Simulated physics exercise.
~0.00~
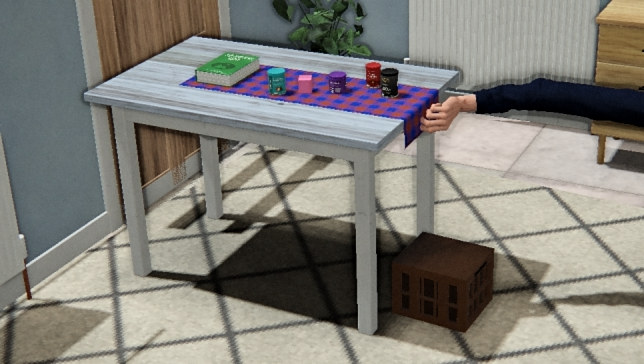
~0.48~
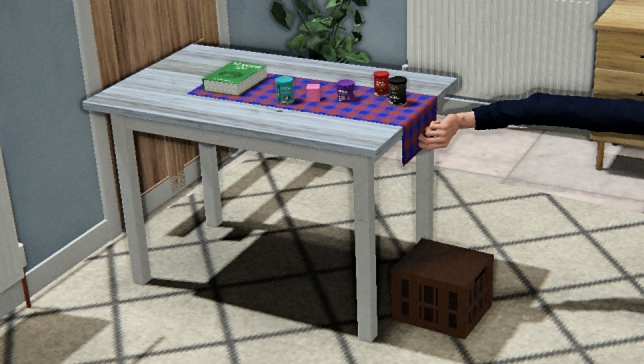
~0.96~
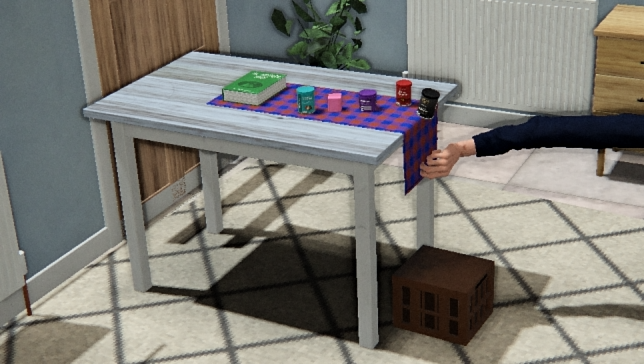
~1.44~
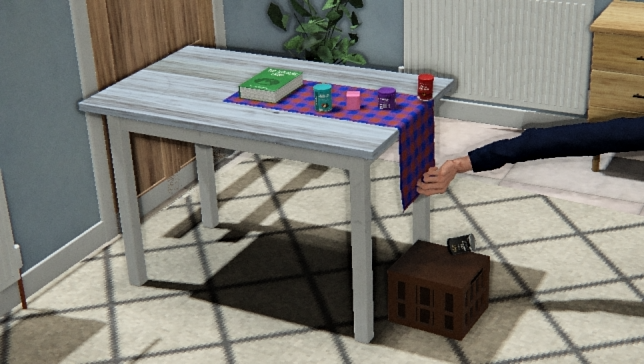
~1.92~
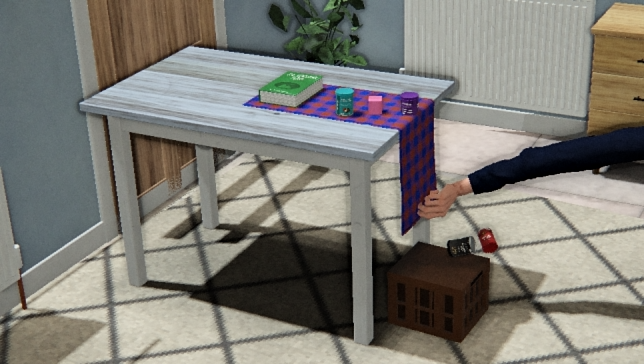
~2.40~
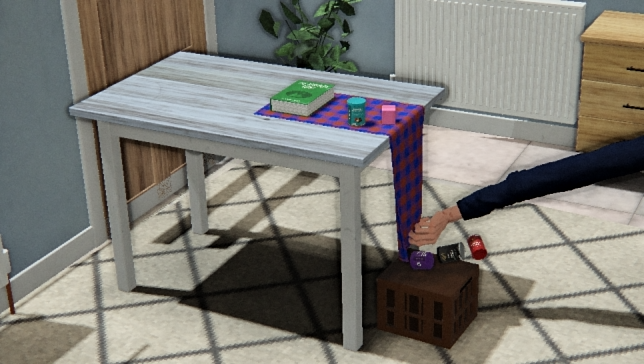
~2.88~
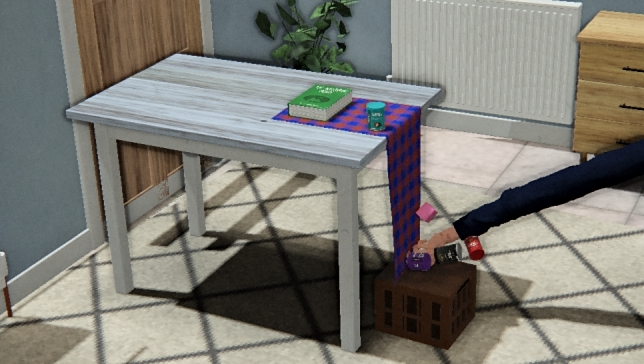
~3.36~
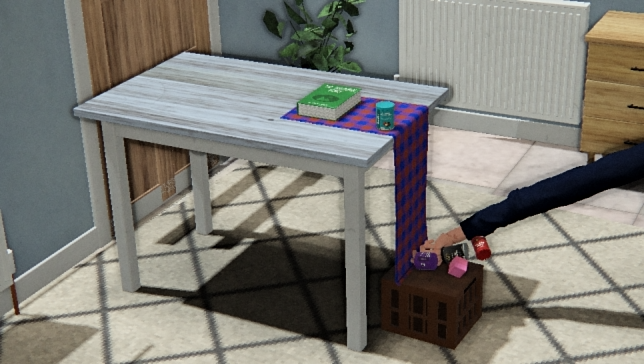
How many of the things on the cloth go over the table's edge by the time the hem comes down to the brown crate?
Four of them go over the edge, namely the black can, the red can, the purple pot and the pink cube.
